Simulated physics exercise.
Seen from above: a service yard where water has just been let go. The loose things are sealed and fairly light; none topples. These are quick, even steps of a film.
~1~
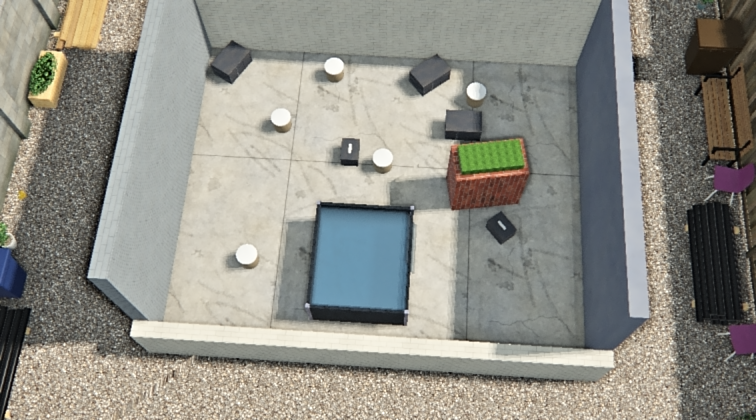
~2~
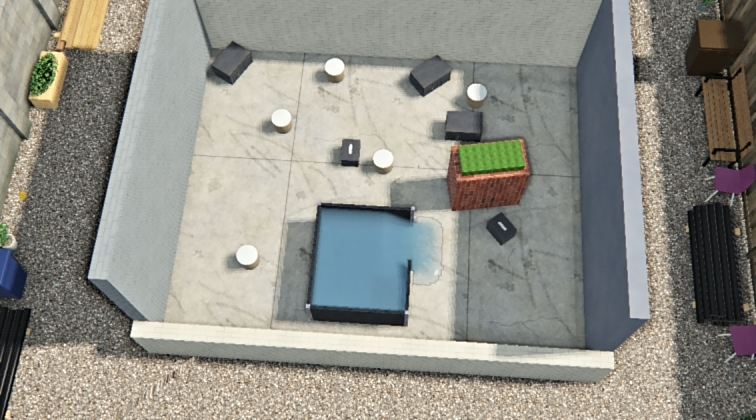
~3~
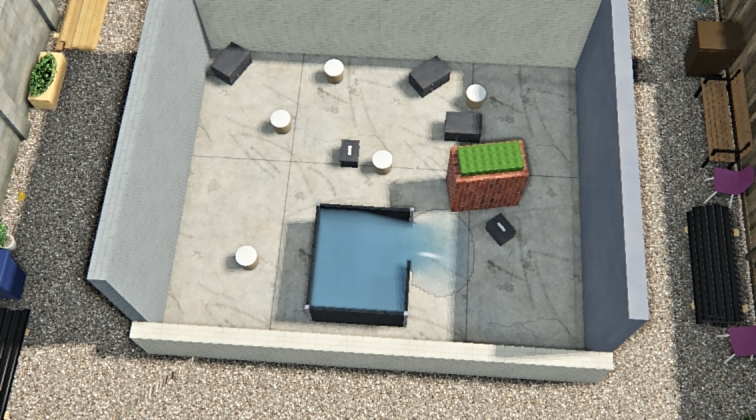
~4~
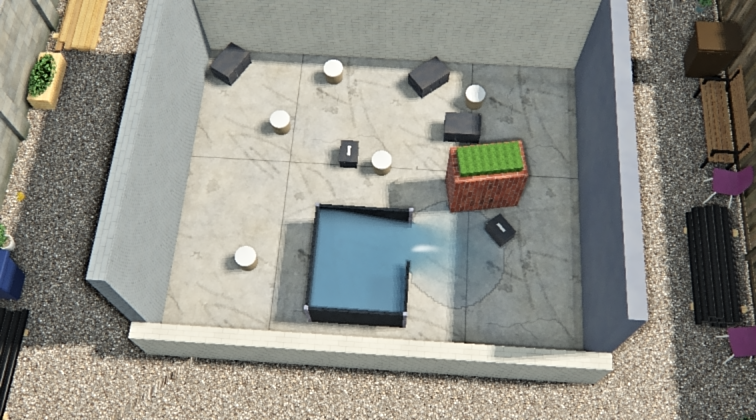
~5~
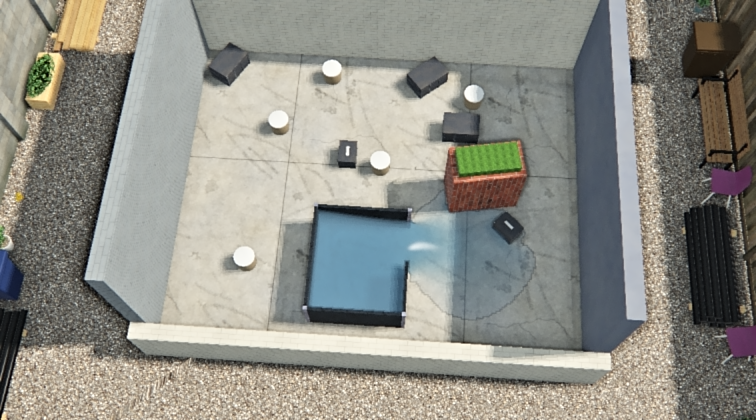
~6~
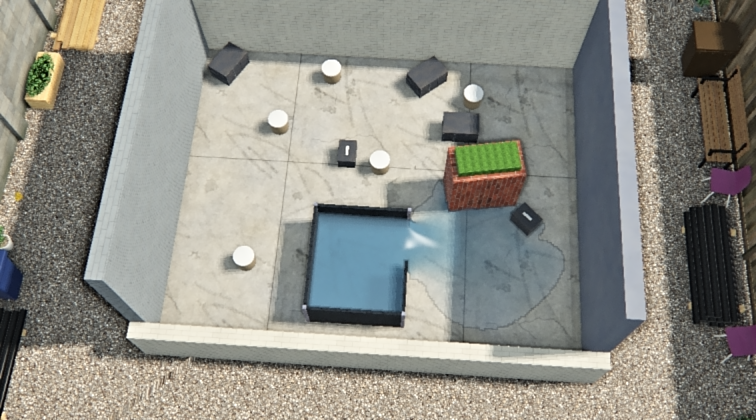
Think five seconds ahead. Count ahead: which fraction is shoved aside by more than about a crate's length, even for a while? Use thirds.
It is less than a third.
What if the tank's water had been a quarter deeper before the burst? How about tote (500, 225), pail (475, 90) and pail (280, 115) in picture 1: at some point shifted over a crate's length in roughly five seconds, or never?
One after the other: Swept aside, yes, not that far.
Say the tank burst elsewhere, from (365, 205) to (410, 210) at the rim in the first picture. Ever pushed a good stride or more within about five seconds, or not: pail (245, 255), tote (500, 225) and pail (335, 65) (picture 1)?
In that order: Under that, under that, moved that far.
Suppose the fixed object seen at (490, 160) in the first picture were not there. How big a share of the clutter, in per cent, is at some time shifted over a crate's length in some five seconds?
Roughly 30 per cent.
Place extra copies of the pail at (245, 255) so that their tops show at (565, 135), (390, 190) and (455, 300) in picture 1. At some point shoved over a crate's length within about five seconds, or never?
As listed: Swept aside, less than that, moved that far.
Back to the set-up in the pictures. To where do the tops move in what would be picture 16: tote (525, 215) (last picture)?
Roughly at (531, 116).
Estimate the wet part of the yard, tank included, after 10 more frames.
I make it 40 per cent.
A moment on, 1 of 10 are well off their spots; 0 afloat.
Next, 1 of 10 are well off their spots; 0 afloat.
Later, 1 of 10 are well off their spots; 1 afloat.
In the end, 1 of 10 are well off their spots, and 1 have been at some point; 2 afloat.
